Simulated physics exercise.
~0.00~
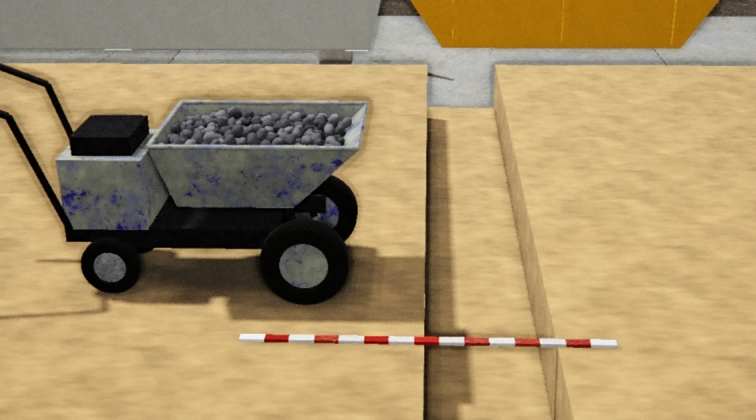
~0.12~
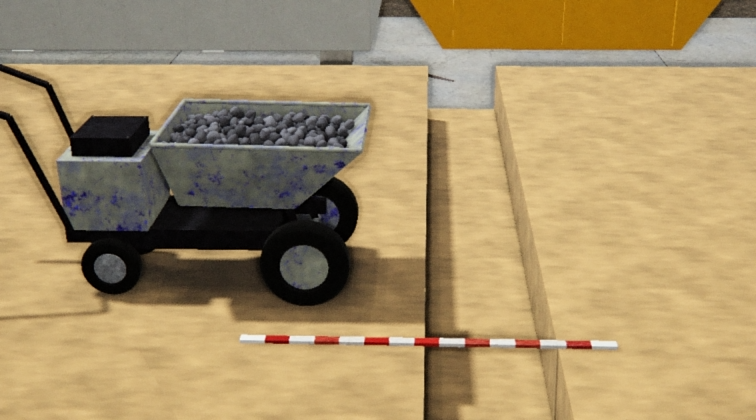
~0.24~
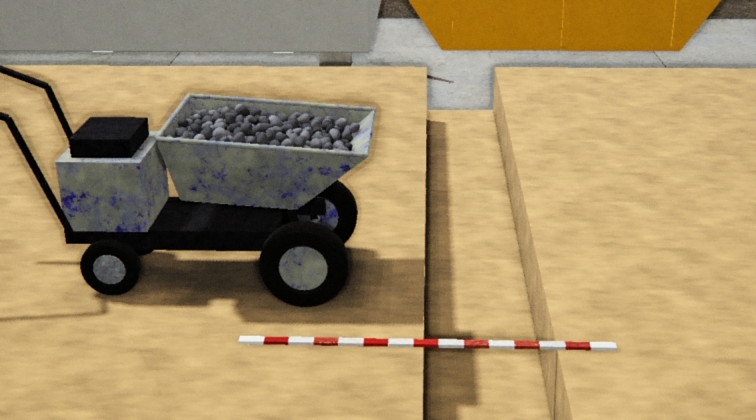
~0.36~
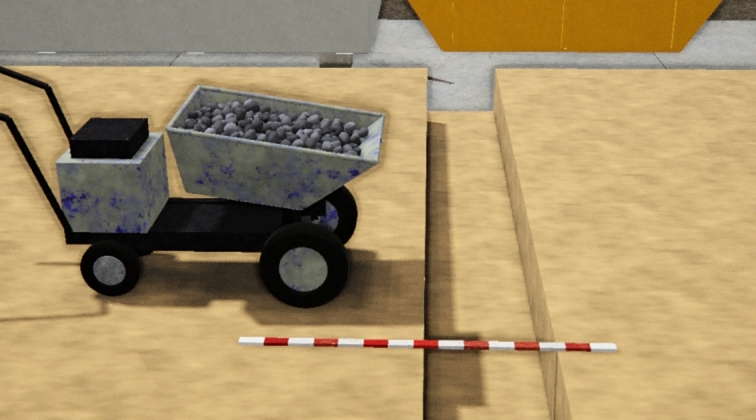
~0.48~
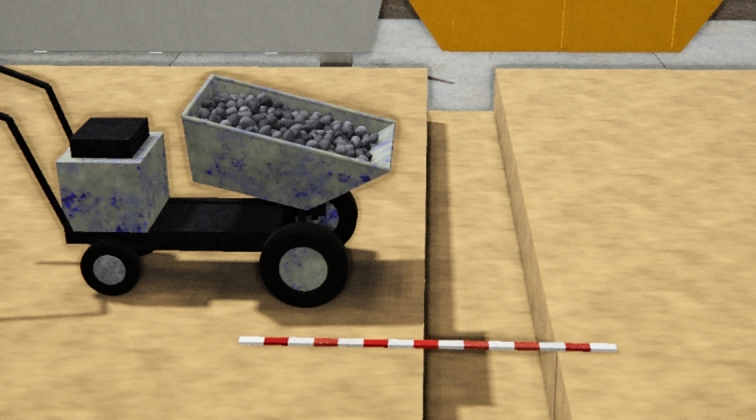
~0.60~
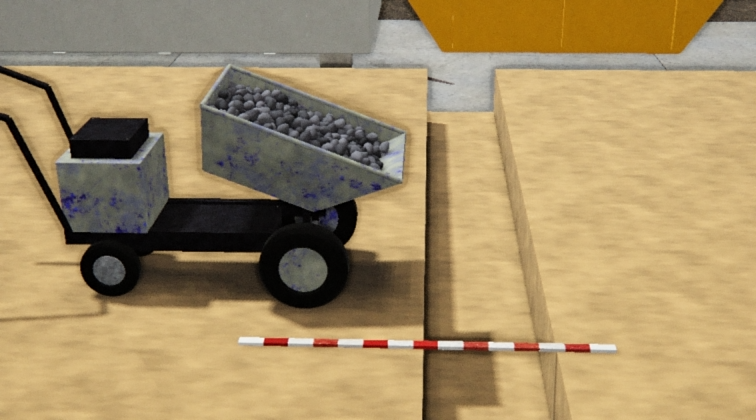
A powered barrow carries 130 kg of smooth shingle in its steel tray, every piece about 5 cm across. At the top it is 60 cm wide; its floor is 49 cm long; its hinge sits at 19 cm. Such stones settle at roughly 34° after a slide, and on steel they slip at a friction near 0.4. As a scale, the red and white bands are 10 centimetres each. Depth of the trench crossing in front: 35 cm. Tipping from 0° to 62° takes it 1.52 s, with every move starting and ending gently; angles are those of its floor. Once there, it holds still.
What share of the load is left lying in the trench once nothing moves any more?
About 100 per cent.
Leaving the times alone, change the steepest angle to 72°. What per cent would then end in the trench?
Roughly 100%.
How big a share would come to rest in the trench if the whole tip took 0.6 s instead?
90 per cent.
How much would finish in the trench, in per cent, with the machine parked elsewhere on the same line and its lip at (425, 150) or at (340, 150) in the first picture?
Roughly 55 per cent, then 100 per cent.
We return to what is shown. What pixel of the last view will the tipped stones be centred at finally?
Roughly at pixel (495, 336).
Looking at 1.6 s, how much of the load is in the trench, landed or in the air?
Some 50 per cent.
After 1.1 s the floor is at 52°; 100 % in the tray; the foremost stones are at (446, 220).
After 1.6 s the floor is at 62°; 50 % in the tray, 50 % in the trench; the foremost stones are at (533, 330).
After 2.0 s the floor is at 62°; 22 % in the tray, 78 % in the trench; the foremost stones are at (531, 319).
After 3.9 s the floor is at 62°; 0 % in the tray, 100 % in the trench; the foremost stones are at (535, 340).
